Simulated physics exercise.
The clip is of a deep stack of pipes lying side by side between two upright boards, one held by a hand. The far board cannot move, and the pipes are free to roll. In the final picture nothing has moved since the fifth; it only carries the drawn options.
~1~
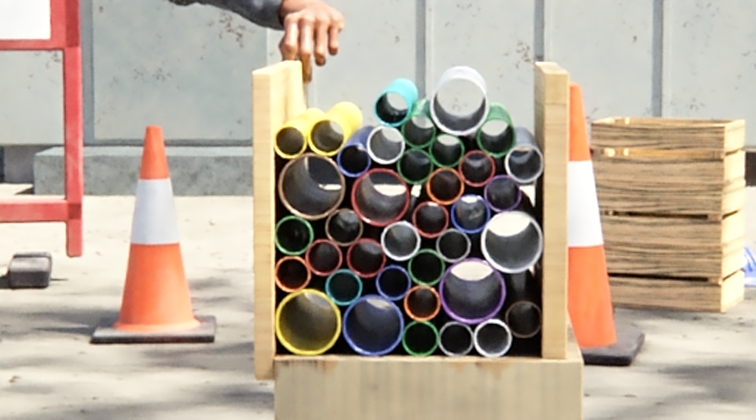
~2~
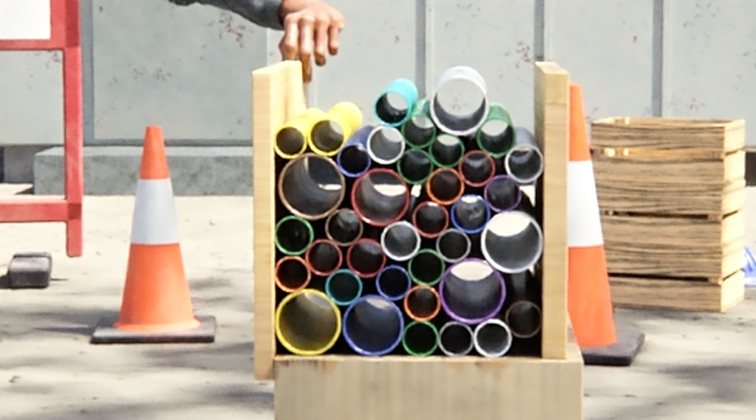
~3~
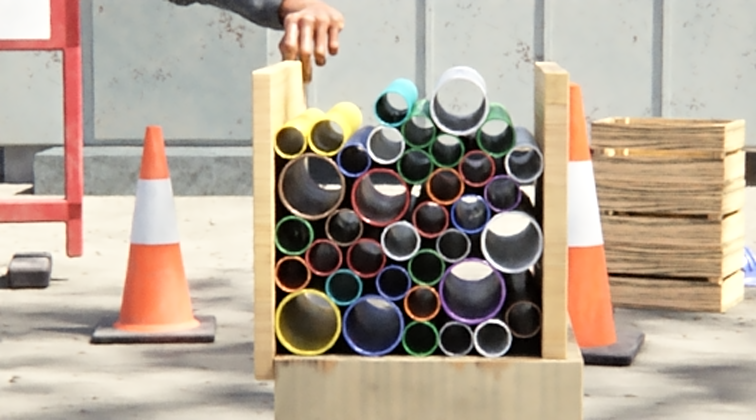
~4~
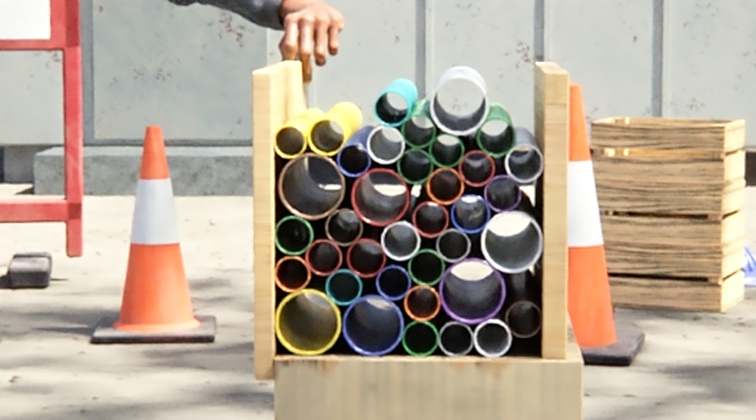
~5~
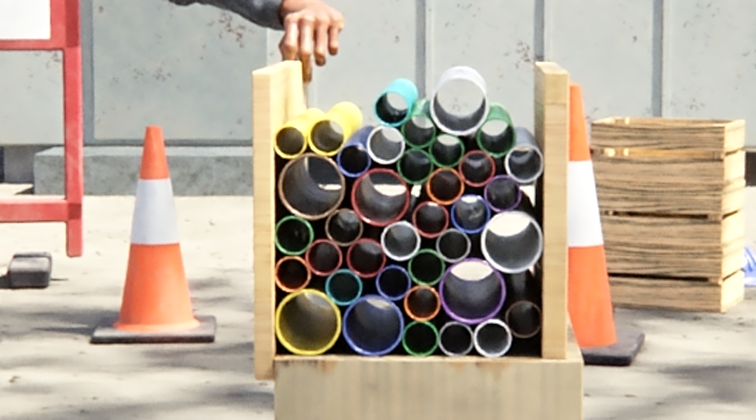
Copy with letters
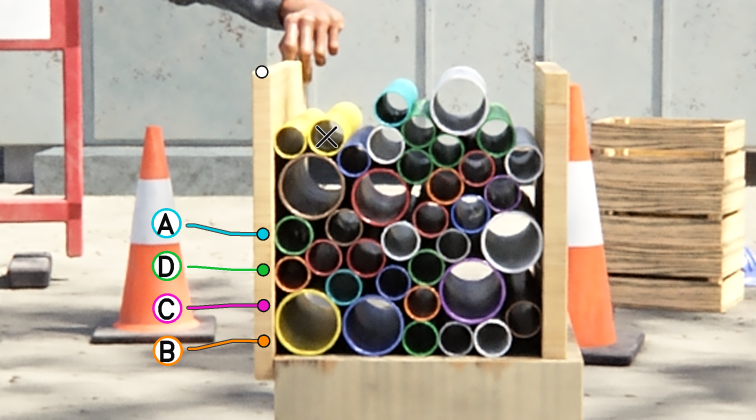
We see a deep stack of colourful pipes lying between two upright wooden boards, flanked by orange and white cones, with a hand resting at the top of the left board; the pipes, boards and hand stay practically still throughout.
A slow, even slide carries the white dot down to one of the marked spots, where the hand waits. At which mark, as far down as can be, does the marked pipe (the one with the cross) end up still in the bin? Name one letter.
A is the limit.
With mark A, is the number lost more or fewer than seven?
Fewer than seven.
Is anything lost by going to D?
At D: Yes.
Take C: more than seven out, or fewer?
At C, more than seven.
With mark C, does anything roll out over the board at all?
At C: Yes.
On the marked copy, A at (263, 234); B at (264, 341); C at (264, 306); D at (263, 270); the cross at (326, 137); the white dot at (262, 72).
Taking A. A third of the way, top of the board (273, 144).
Two thirds of the way, top of the board (273, 226).
When it is over, top of the board (273, 233), one out over the board, the crossed one still inside.
As for the rest, B lets the crossed one out; C lets the crossed one out; D lets the crossed one out.
